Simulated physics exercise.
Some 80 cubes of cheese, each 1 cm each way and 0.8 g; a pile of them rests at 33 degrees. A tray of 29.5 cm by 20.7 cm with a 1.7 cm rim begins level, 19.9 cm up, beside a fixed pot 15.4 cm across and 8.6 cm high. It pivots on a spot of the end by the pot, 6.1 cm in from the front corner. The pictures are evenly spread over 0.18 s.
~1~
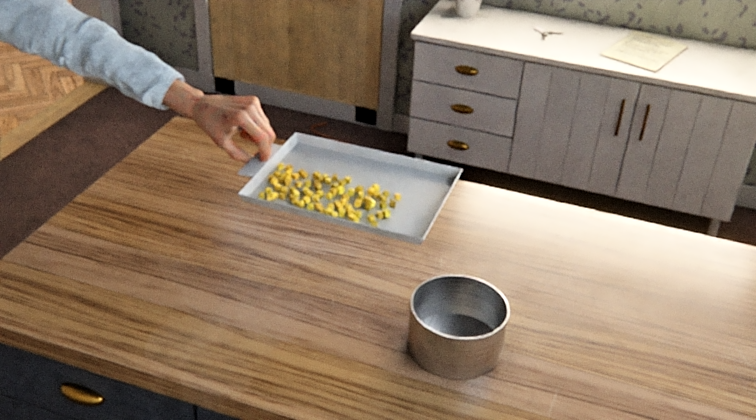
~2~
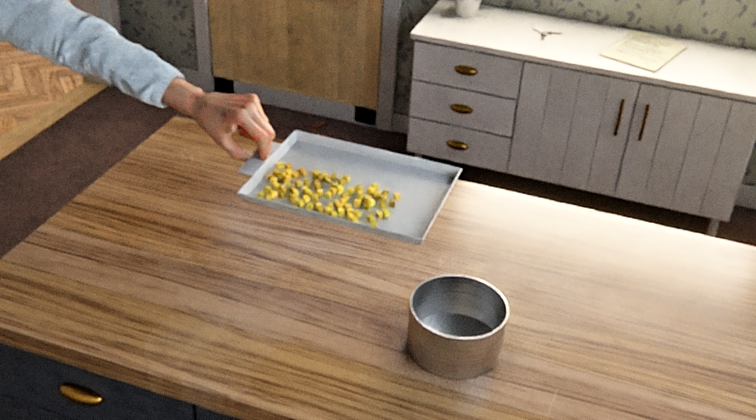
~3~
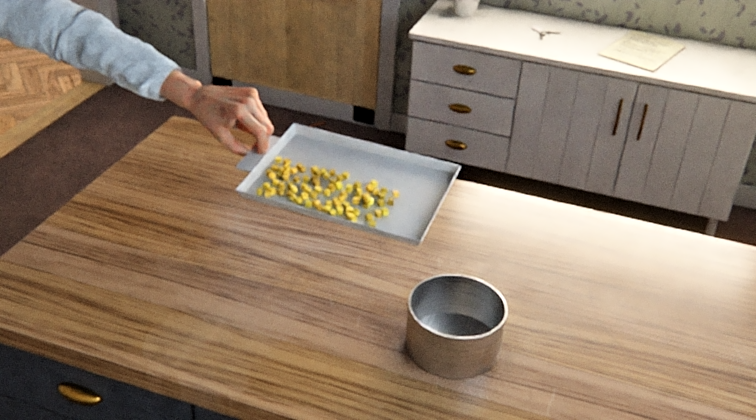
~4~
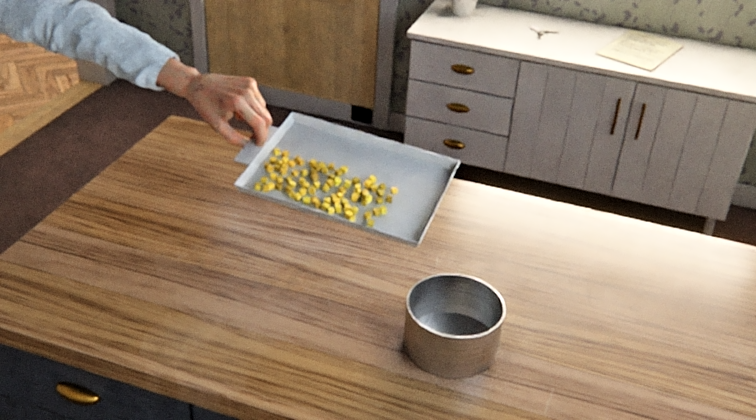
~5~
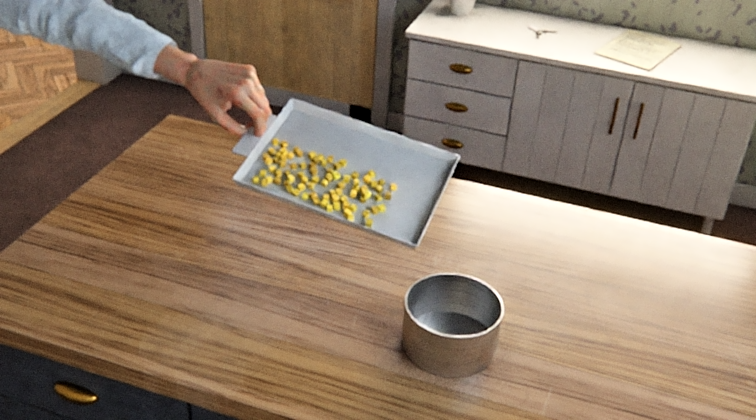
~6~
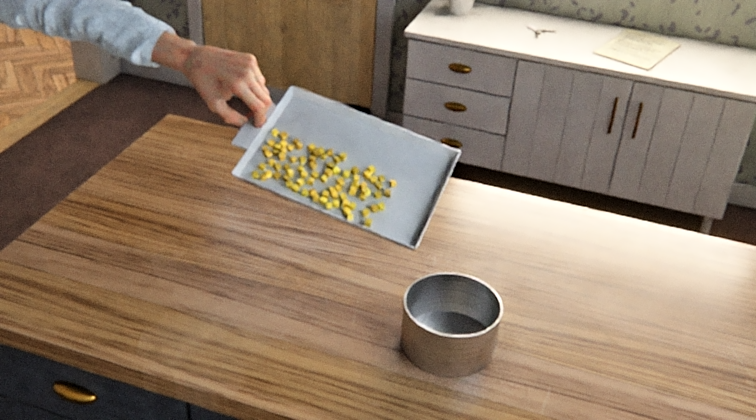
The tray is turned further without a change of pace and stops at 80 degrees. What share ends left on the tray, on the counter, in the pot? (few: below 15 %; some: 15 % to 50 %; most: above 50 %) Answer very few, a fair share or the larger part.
Left on the tray: Very few; on the counter: The larger part; in the pot: A fair share.
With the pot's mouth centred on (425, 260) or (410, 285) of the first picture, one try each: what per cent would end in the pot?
Some 0 and 40 per cent.
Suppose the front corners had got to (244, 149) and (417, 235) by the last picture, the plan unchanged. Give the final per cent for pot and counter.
Pot 70, counter 25.
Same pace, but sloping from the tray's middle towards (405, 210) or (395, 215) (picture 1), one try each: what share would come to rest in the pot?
Some 90 and 75 per cent.
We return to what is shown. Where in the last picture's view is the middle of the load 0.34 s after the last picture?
Around (349, 210).
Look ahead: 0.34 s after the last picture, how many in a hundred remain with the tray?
About 100 per cent.
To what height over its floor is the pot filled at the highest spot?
About 1.0 cm.
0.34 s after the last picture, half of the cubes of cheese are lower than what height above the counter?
Roughly 24 cm.
Then, 0.20 s after the last picture, tilt 50 degrees; the tray holds 100 %, the pot 0 %.
Then, 0.34 s after the last picture, tilt 72 degrees; the tray holds 100 %, the pot 0 %.
Then, 0.60 s after the last picture, tilt 80 degrees; the tray holds 5 %, the pot 30 %.
In the end, tray 0 %, counter 60 %, pot 40 %.
